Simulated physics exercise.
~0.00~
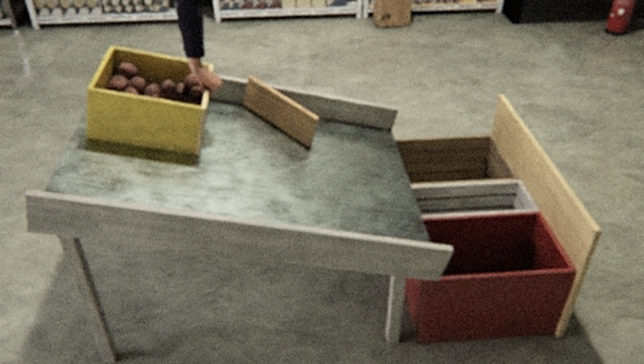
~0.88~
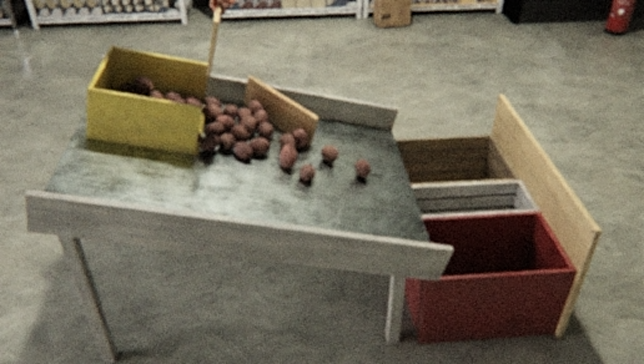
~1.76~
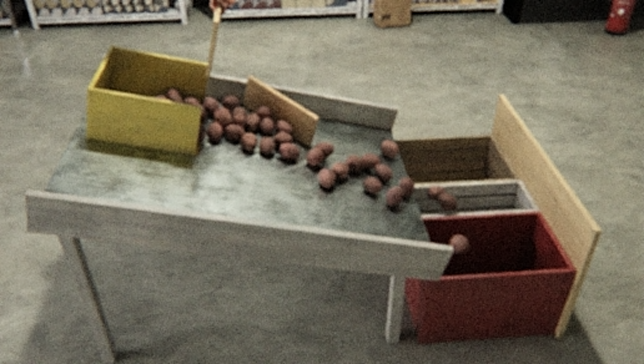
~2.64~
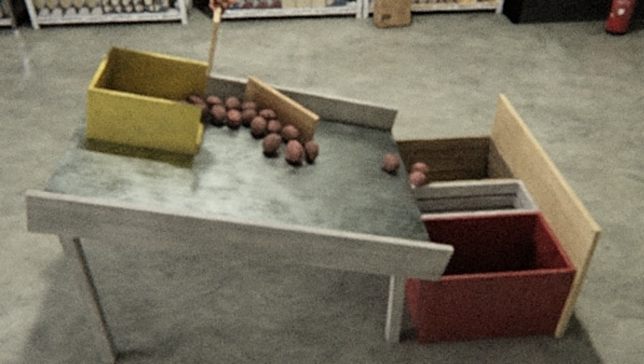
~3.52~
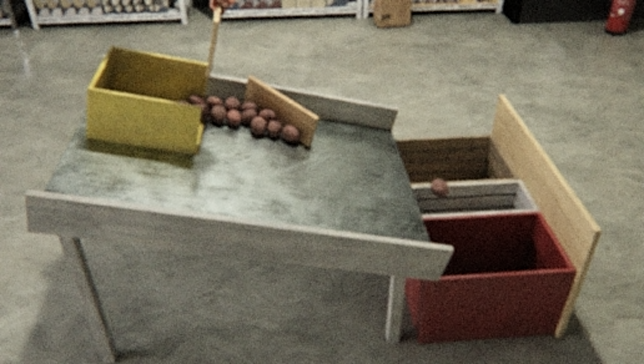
On a grey concrete floor, a gate is lifted from a yellow pen and red potatoes roll down a sloping table past an angled board toward a wooden tote, white bin and red tub, with some left resting against the board and one showing above the white bin.
